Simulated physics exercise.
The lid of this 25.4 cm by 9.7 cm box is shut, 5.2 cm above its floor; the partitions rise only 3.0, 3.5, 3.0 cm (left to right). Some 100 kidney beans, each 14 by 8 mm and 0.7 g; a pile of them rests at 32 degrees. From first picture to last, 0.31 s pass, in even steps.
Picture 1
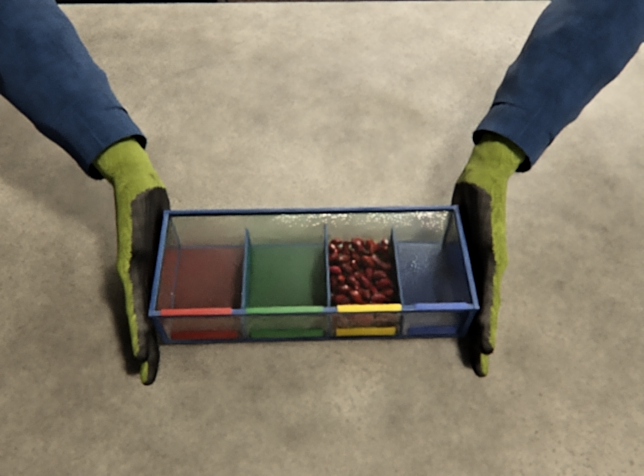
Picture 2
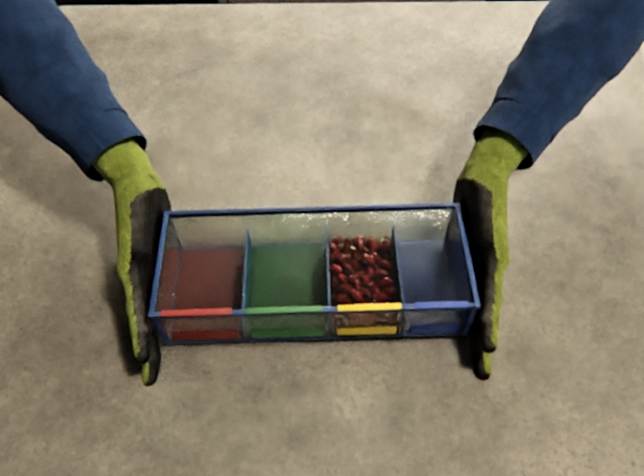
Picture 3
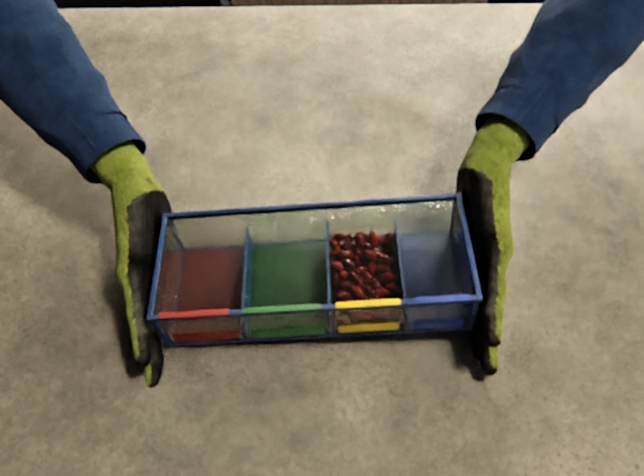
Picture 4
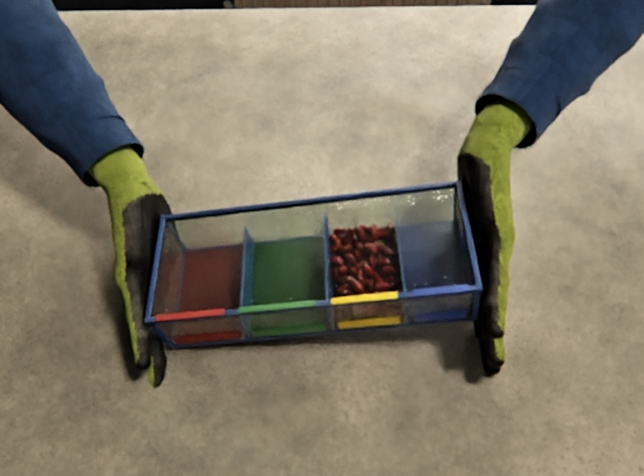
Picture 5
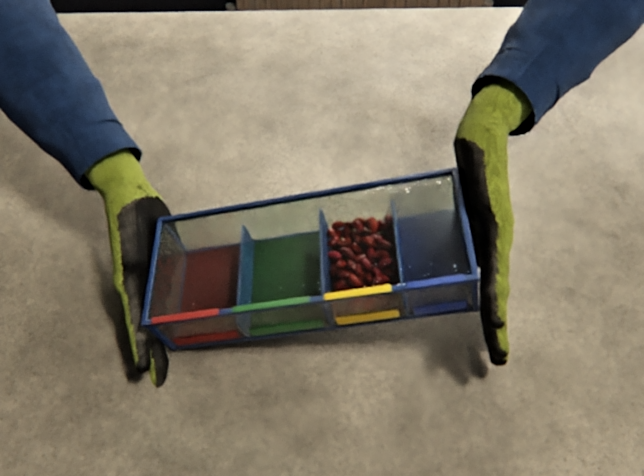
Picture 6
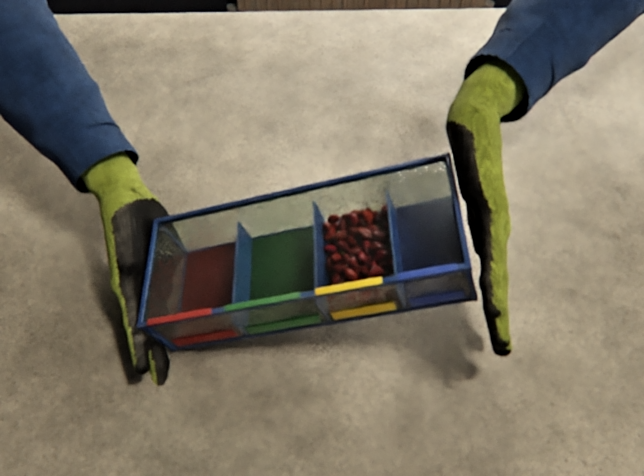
In this clip, two gloved hands hold a clear box with red, green, yellow and blue sections, dark red beans in the yellow one; the right hand raises its end, tilting the box steadily down toward the left.
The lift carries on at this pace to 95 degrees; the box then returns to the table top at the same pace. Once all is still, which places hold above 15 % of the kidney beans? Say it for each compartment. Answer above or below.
Red above, blue below, green below, yellow above.
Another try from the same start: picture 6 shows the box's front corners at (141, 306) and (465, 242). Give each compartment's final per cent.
Red 25; blue 0; green 5; yellow 70.
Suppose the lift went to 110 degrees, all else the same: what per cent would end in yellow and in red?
In that case yellow 55, red 40.
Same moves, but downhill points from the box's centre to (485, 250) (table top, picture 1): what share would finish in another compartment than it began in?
Some 70 per cent.
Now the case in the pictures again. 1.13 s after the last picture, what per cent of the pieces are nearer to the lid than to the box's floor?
About 50 per cent.
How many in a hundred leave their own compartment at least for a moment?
Roughly 45 per cent.
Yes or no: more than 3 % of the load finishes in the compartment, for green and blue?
Green yes; blue no.
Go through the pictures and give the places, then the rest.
The first frame shows box tilt 0 degrees, front corners at (155, 313) and (473, 306); yellow 100 %.
The second frame shows box tilt 1 degrees, front corners at (154, 314) and (474, 304).
The third frame shows box tilt 5 degrees, front corners at (153, 316) and (476, 297), lowest corner left front.
The fourth frame shows box tilt 9 degrees, front corners at (151, 319) and (476, 287), lowest corner left front.
The fifth frame shows box tilt 14 degrees, front corners at (147, 321) and (473, 276), lowest corner left front.
The sixth frame shows box tilt 18 degrees, front corners at (143, 323) and (465, 265), lowest corner left front; yellow 100 %.
Then, 1.13 s after the last picture, tilt 95 degrees; red 10 %, green 10 %, yellow 80 %.
Then, 1.89 s after the last picture, tilt 42 degrees; red 40 %, green 10 %, yellow 55 %.
Then, 2.67 s after the last picture, tilt 0 degrees; red 40 %, green 10 %, yellow 55 %.
In the end, red 40 %, blue 0 %, green 10 %, yellow 55 %.
